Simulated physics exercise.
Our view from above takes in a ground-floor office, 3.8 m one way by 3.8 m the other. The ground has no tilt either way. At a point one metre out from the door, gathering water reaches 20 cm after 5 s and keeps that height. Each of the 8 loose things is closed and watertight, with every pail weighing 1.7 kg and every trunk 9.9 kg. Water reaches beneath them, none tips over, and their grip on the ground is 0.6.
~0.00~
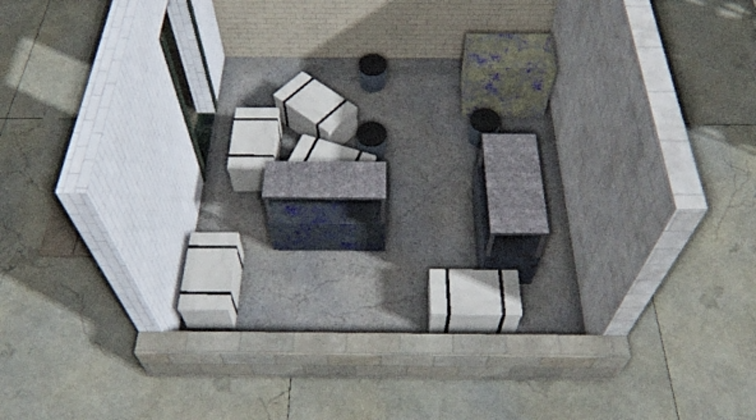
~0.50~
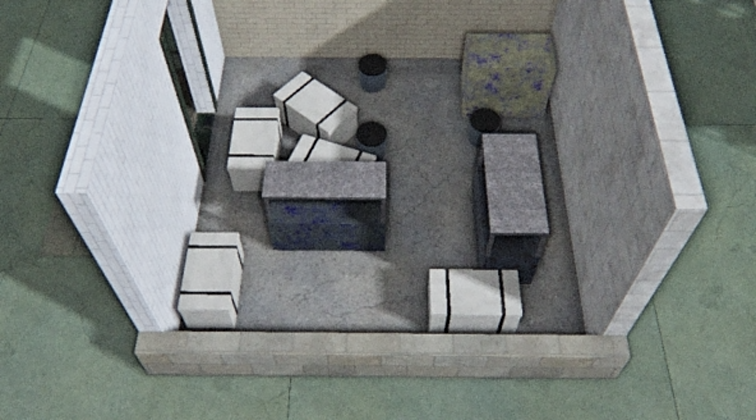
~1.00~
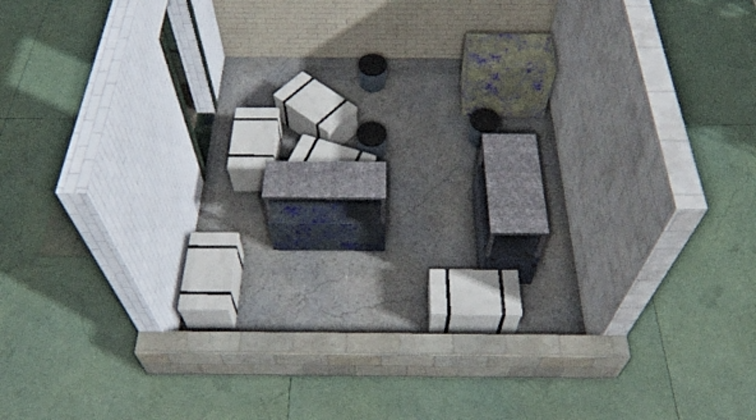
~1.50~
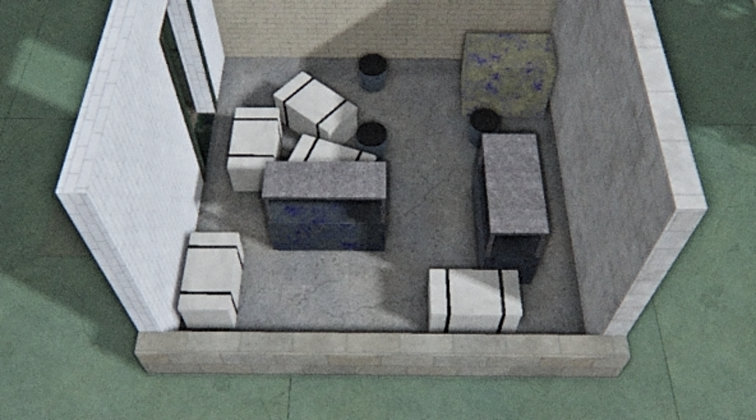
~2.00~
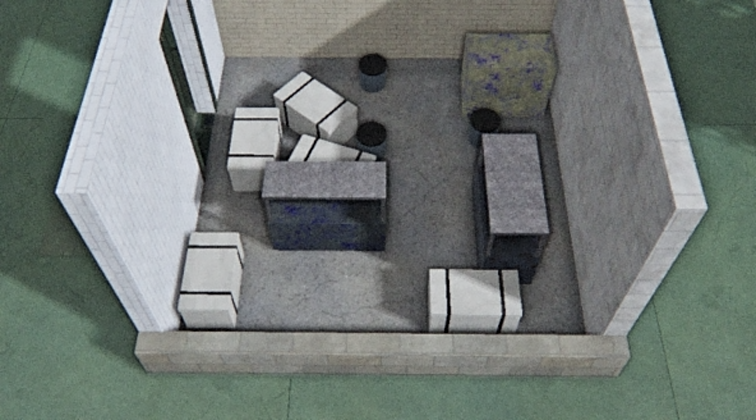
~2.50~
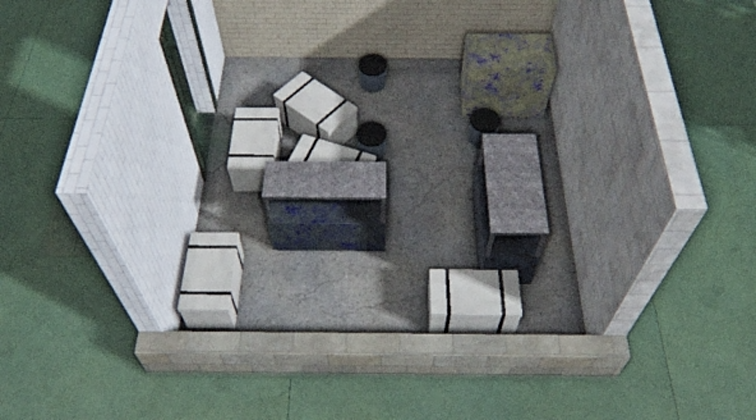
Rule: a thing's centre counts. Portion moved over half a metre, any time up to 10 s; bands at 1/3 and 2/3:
2/3 or more.
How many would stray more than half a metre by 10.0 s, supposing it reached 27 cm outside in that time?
Count under that change: 6.
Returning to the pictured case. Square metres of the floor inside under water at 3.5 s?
Near 1.5 m2 in all.
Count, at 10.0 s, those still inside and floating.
Tally: 8 of them.
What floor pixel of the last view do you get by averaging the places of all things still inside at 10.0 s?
I'd say about (466, 192) in the last view.
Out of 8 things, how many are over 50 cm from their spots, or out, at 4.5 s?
The number by then is 0.
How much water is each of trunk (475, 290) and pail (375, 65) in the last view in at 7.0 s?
0 and 6 cm.
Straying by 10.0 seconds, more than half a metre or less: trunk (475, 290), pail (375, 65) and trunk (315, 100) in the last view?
In that order: Below the mark, above the mark, above the mark.
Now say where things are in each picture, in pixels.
The first picture shows a pail at (373, 64) rests on the ground; a pail at (485, 120) rests on the ground; water covers 0.0 m2; 0 of 8 have shifted.
The second picture shows a pail at (373, 64) rests on the ground; a pail at (485, 120), on the bottom; 0.0 m2 under water; 0 of 8 have shifted.
The third picture shows a pail at (373, 64), on the bottom; a pail at (485, 120), on the bottom; 0.0 m2 under water; 0 of 8 have shifted.
The fourth picture shows a pail at (373, 64) rests on the ground; a pail at (485, 120), on the bottom; 0.0 m2 under water; 0 of 8 have shifted.
The fifth picture shows a pail at (373, 64) rests on the ground; a pail at (485, 120), on the bottom; 0.0 m2 under water; 0 of 8 have shifted.
The sixth picture shows a pail at (373, 64), on the bottom; a pail at (485, 120) rests on the ground; 0.2 m2 under water; 0 of 8 have shifted.
After 3.5 s 0 of 8 are over 50 cm from their spots; 0 afloat.
After 4.5 s 0 of 8 are over 50 cm from their spots; 1 afloat.
After 7.0 s 5 of 8 are over 50 cm from their spots; 5 afloat.
After 10.0 s 6 of 8 are over 50 cm from their spots, and 6 have been at some point; 8 afloat.
